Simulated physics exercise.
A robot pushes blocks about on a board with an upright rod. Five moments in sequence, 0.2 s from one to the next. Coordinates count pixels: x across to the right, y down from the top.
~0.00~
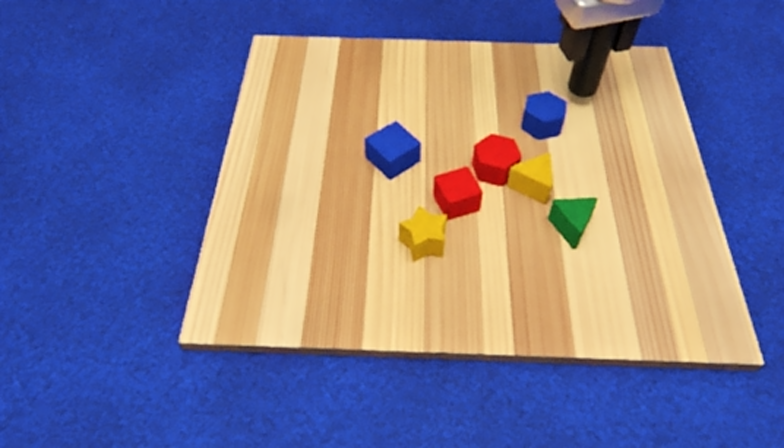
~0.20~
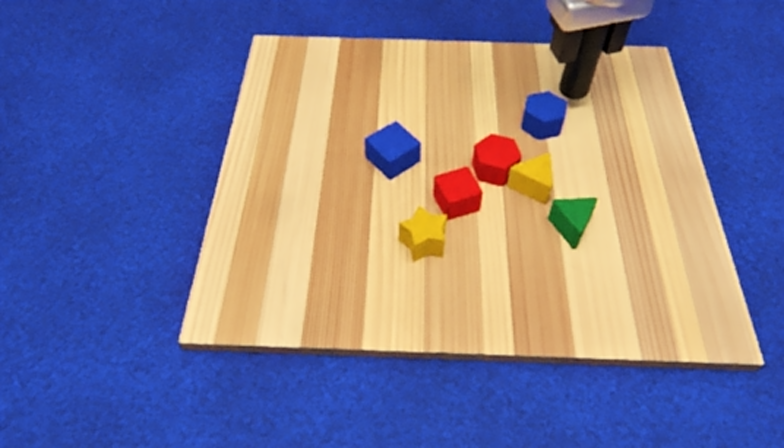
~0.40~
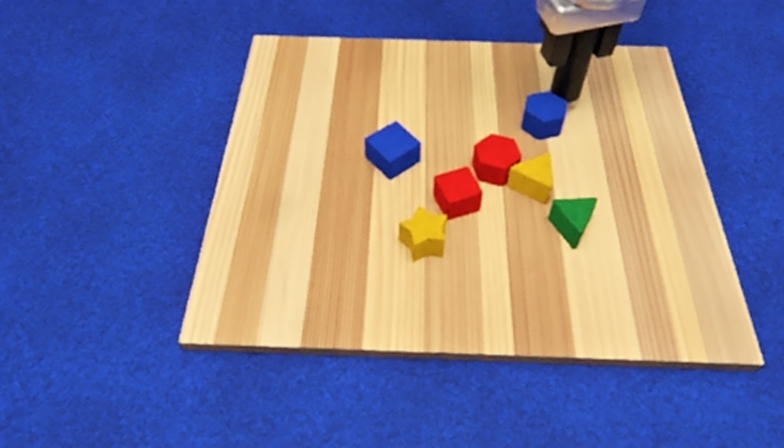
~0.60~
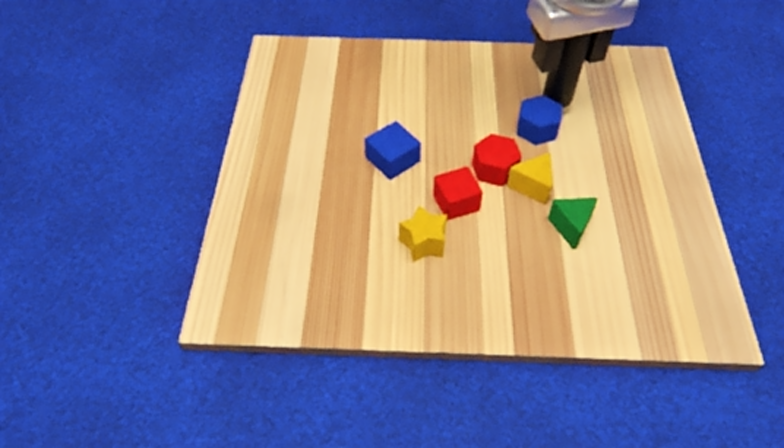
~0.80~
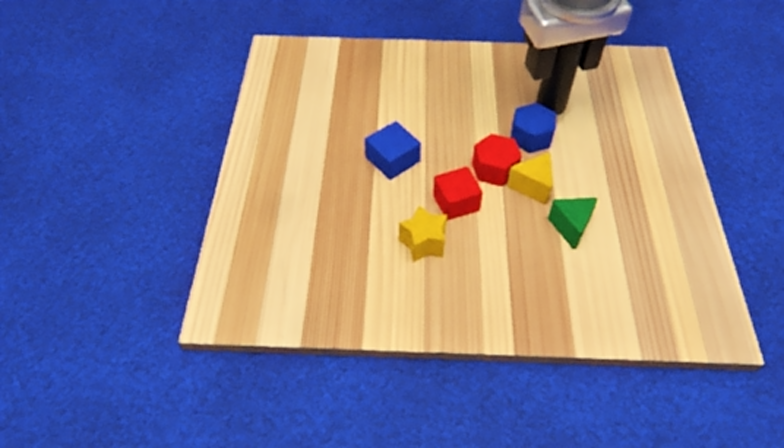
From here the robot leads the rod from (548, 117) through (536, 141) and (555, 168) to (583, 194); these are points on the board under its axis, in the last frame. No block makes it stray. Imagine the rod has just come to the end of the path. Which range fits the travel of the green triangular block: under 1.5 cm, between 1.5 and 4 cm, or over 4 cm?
The distance will be below 1.5 cm.
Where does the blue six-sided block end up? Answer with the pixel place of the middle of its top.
The centre of its top will be at (524, 158).
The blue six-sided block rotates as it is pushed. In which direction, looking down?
My answer: Clockwise.
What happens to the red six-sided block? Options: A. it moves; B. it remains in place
Letter A.
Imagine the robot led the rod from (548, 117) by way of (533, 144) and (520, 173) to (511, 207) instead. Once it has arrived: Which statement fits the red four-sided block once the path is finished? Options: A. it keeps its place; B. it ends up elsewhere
Option B.
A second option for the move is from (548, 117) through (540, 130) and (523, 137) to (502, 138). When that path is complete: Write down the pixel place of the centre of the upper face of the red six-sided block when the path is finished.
That would be at about pixel (482, 170).
What follows on the original path. One third of the way, rod (539, 132); red six-sided block (485, 162), turned 20° clockwise; blue six-sided block (521, 144).
Two thirds of the way, rod (558, 158); red six-sided block (480, 167), turned 35° clockwise; blue six-sided block (524, 158), turned 25° clockwise; yellow triangular block (537, 188).
At the end, rod (586, 184); red six-sided block (480, 167), turned 35° clockwise; blue six-sided block (524, 158), turned 25° clockwise; yellow triangular block (537, 188); green triangular block in place.
